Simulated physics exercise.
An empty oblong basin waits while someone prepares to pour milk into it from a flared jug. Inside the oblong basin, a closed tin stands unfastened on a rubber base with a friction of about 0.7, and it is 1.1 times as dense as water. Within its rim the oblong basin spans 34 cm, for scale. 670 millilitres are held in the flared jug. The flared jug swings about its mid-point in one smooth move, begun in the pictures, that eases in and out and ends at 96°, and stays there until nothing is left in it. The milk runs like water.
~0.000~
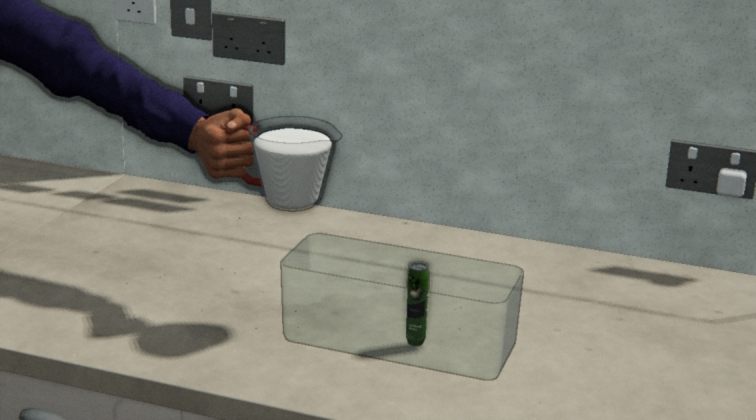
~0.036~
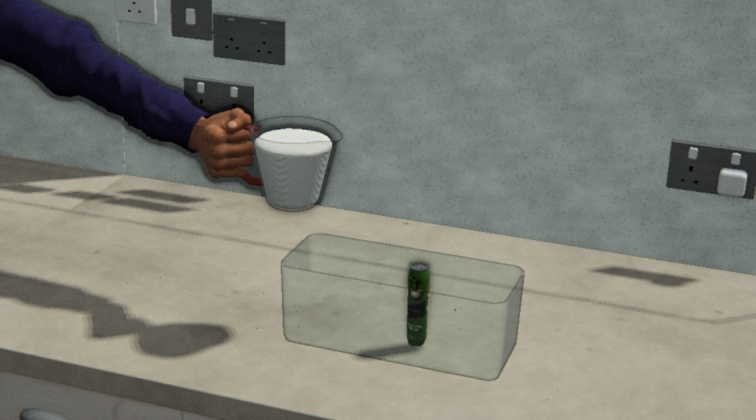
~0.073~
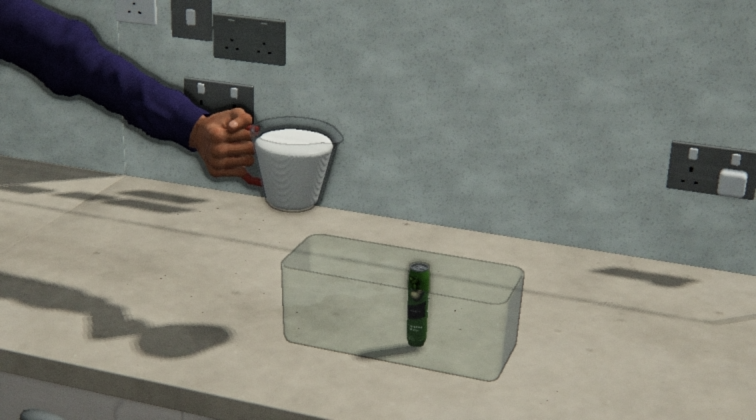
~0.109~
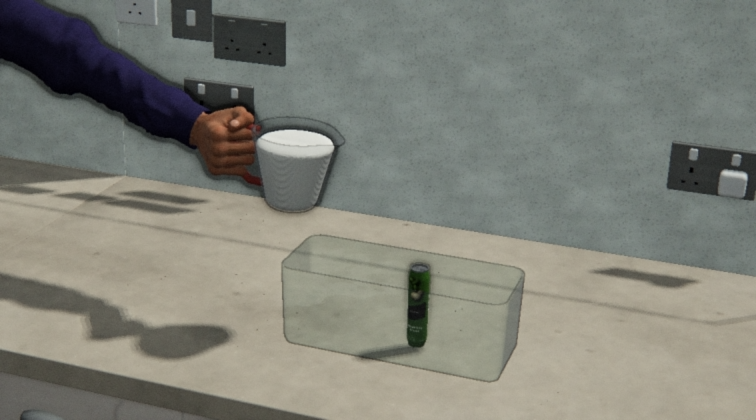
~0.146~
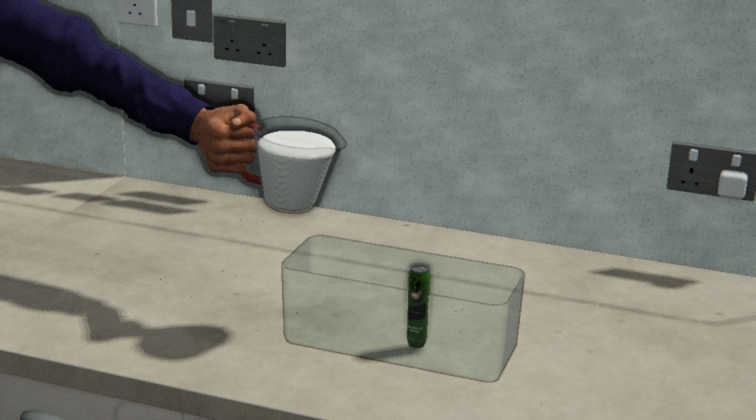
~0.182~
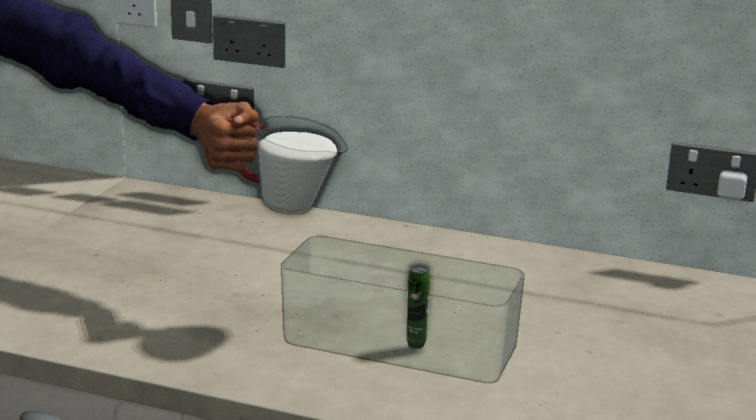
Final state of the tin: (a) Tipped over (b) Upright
b.
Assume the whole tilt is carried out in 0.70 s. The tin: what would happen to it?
Holds steady.
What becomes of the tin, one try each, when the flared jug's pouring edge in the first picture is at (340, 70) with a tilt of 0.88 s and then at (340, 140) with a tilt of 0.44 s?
Run one: It tumbles. Run two: It does not tip.
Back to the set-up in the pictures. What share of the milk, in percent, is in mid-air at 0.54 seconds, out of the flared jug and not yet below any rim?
About 22 per cent.
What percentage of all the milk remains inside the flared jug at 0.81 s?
Close to 20 in a hundred.
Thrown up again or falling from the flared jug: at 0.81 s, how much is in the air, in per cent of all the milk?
About 16 per cent.
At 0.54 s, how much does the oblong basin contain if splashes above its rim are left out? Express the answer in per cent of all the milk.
6 %, give or take.
After 0.54 s the tilt is 65° and 72 per cent is still to pour; the tin stands where it began.
After 0.81 s the tilt is 94° and 20 per cent is still to pour; the tin stands where it began.
After 1.08 s the tilt is 96° and 1 per cent is still to pour; the tin stands where it began.
After 1.38 s the tilt is 96° and 0 per cent is still to pour; the tin stands where it began.
In the end the tin stands where it began.
